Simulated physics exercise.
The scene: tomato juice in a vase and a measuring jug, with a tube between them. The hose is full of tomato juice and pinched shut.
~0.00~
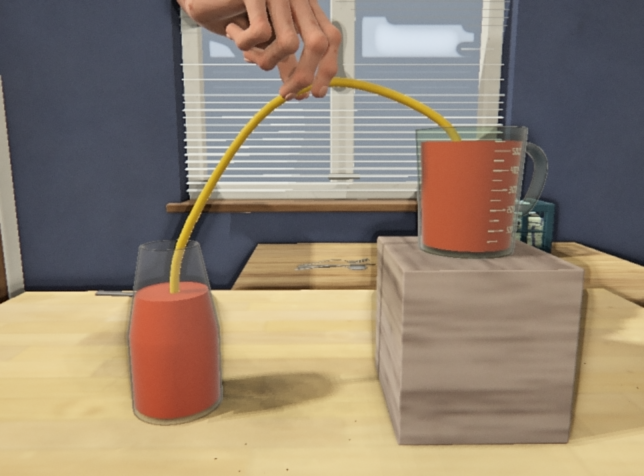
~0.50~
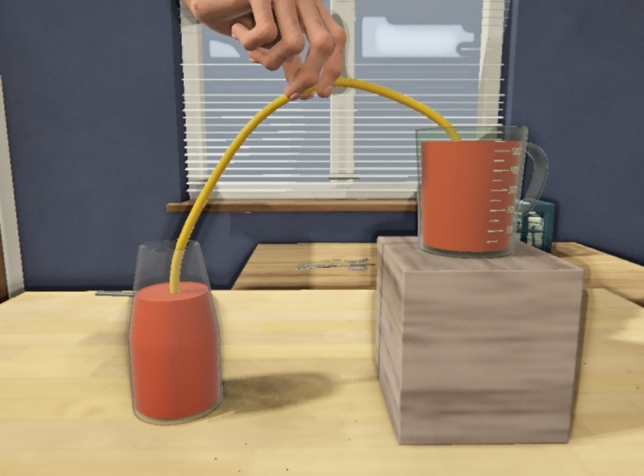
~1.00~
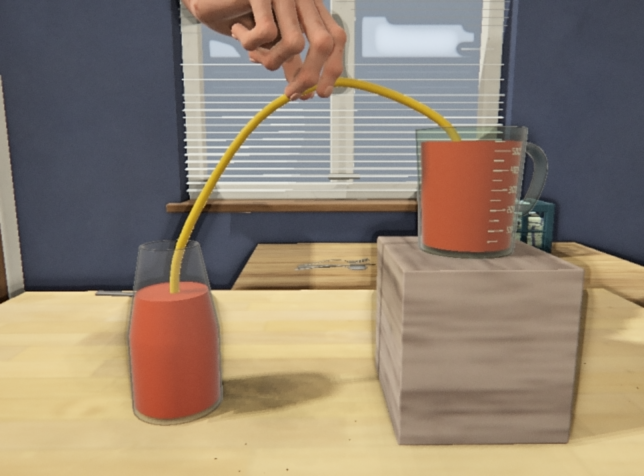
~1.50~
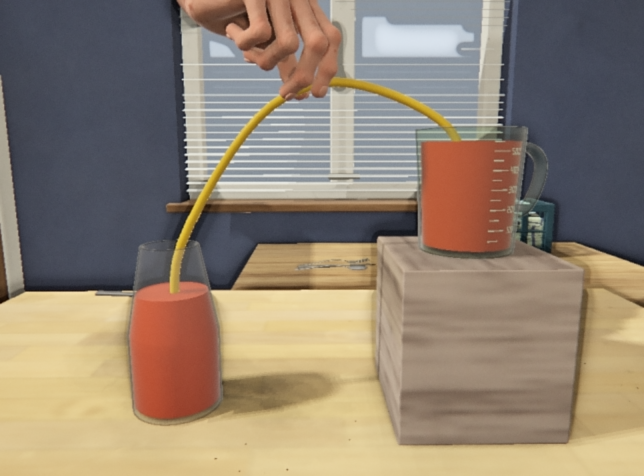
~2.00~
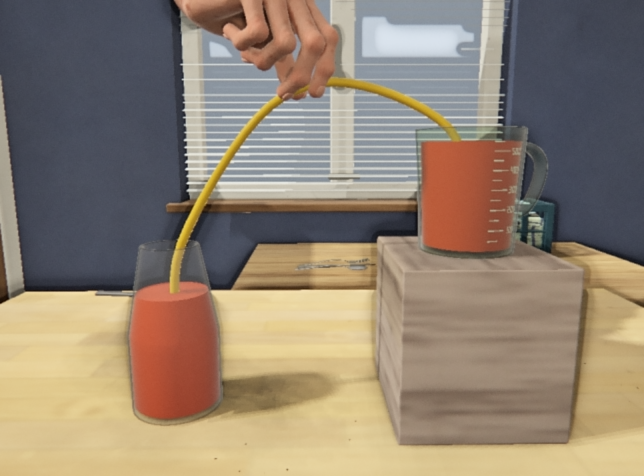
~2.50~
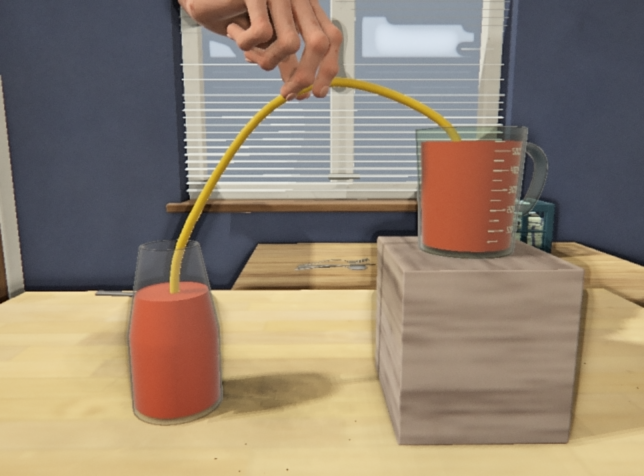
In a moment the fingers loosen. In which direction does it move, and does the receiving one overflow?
Flow is leftwards, and the taker overflows.
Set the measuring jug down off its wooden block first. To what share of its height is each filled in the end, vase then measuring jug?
Roughly 65 per cent, then 95 per cent.
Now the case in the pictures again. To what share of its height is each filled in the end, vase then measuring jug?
Roughly 100 per cent, then 15 per cent.
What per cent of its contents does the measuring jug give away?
Near 85 in a hundred.
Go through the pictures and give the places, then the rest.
In the first picture, the hose is pinched; vase (174, 322) about two thirds full, on the top itself; measuring jug (468, 187) nearly full, up on the wooden block.
The second picture shows nothing flows; vase about two thirds full, surface at (172, 292); measuring jug nearly full, surface at (470, 143).
The third picture shows fingers on the hose; vase (174, 322) about two thirds full; measuring jug (468, 187) nearly full.
The fourth picture shows still shut; vase about two thirds full, surface at (172, 292); measuring jug nearly full, surface at (470, 143).
In the fifth picture, the hose is pinched; vase (174, 322) about two thirds full, on the top itself; measuring jug (468, 187) nearly full, up on the wooden block.
The sixth picture shows nothing flows; vase about two thirds full, surface at (172, 292); measuring jug nearly full, surface at (470, 143).
After 8.0 s, the vase is full to the brim; the measuring jug is about two thirds full; some has gone over the lower rim.
After 20.0 s, the vase is full to the brim; the measuring jug is about a quarter full; some has gone over the lower rim.
After 45.0 s, the vase is full to the brim; the measuring jug is nearly empty; some has gone over the lower rim.
